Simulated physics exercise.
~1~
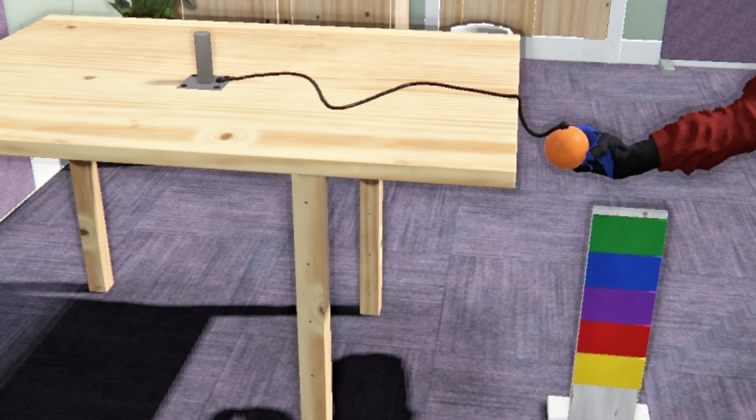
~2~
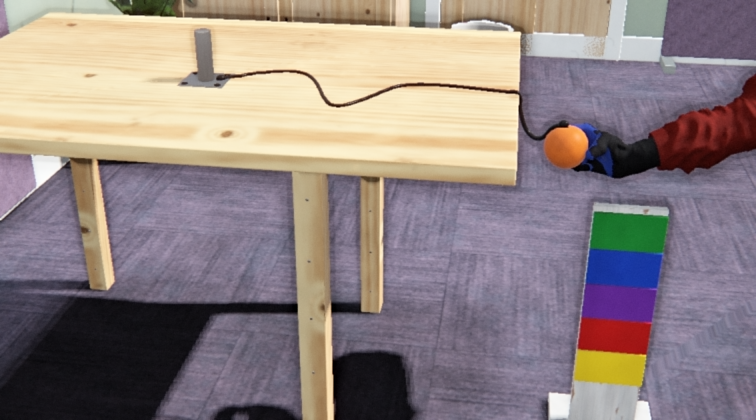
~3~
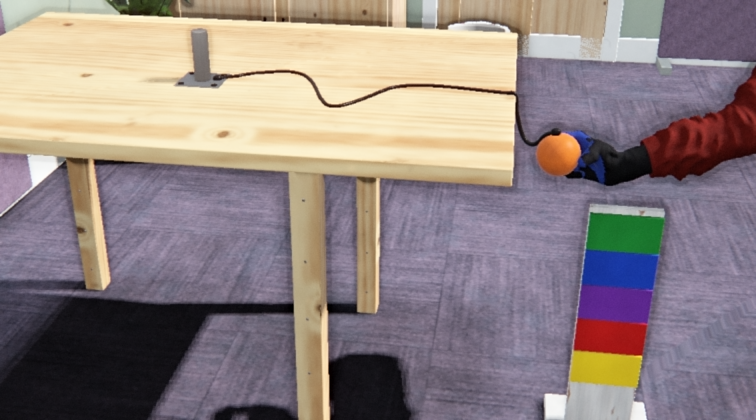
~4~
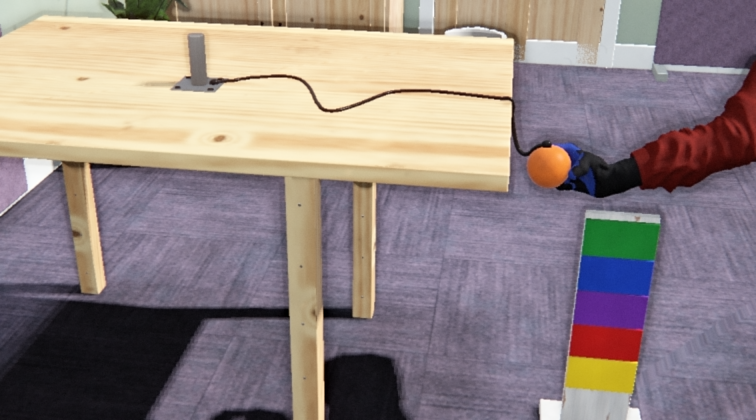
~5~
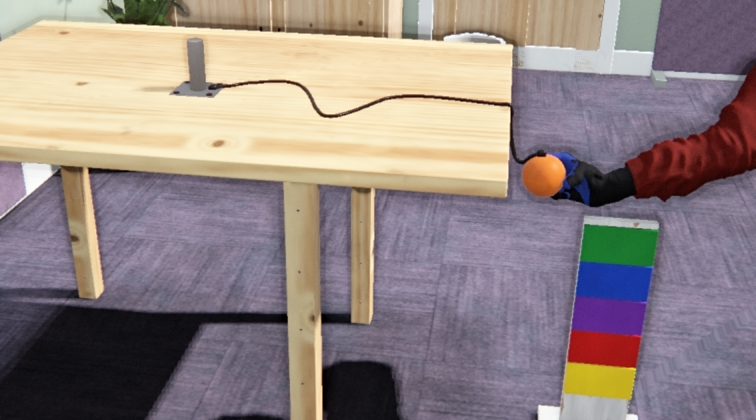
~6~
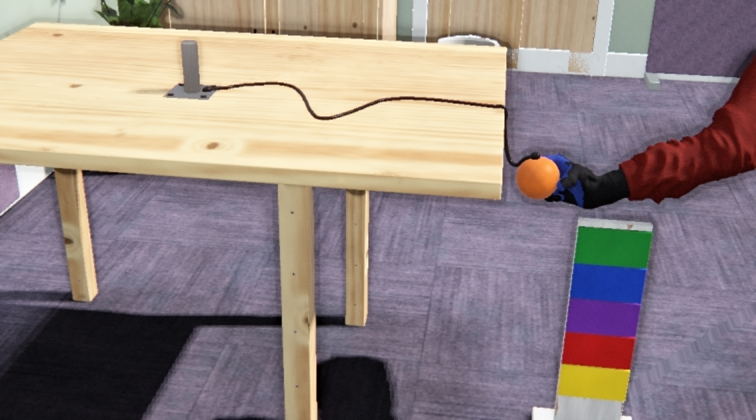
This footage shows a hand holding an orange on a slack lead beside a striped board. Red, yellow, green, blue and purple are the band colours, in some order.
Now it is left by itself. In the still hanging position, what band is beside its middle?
Its centre hangs level with the purple band.
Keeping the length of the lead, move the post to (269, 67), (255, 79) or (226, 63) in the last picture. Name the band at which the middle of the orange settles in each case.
The first case gives red, the second red and the third purple.
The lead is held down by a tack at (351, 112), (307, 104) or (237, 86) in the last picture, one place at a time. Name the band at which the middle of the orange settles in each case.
In that order: Green; blue; purple.
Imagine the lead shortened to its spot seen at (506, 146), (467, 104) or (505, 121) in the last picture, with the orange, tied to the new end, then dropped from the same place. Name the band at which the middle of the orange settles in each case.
For the first: Blue; for the second: Higher than all five; for the third: Green.
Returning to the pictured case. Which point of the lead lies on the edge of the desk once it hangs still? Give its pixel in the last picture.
Location: About (406, 99).
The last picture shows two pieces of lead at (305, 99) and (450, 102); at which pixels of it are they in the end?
First one close to (339, 102), second close to (502, 167).
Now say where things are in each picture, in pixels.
In the first picture, orange (566, 148); green (628, 237); blue (623, 273); purple (618, 307); red (613, 340); yellow (609, 372).
In the second picture, orange (566, 147); lead through (258, 73) (317, 85) (356, 102) (419, 85) (508, 92).
In the third picture, orange (558, 154).
In the fourth picture, orange (549, 166); lead through (251, 78) (311, 90) (349, 107) (412, 91) (502, 99).
In the fifth picture, orange (544, 176).
In the sixth picture, orange (538, 178); lead through (244, 85) (304, 97) (342, 115) (405, 99) (495, 107).
Soon after, orange near (462, 297); level with purple.
Then, orange near (502, 308); level with purple.
At rest, orange near (492, 310); level with purple. Its middle rests at the purple band.
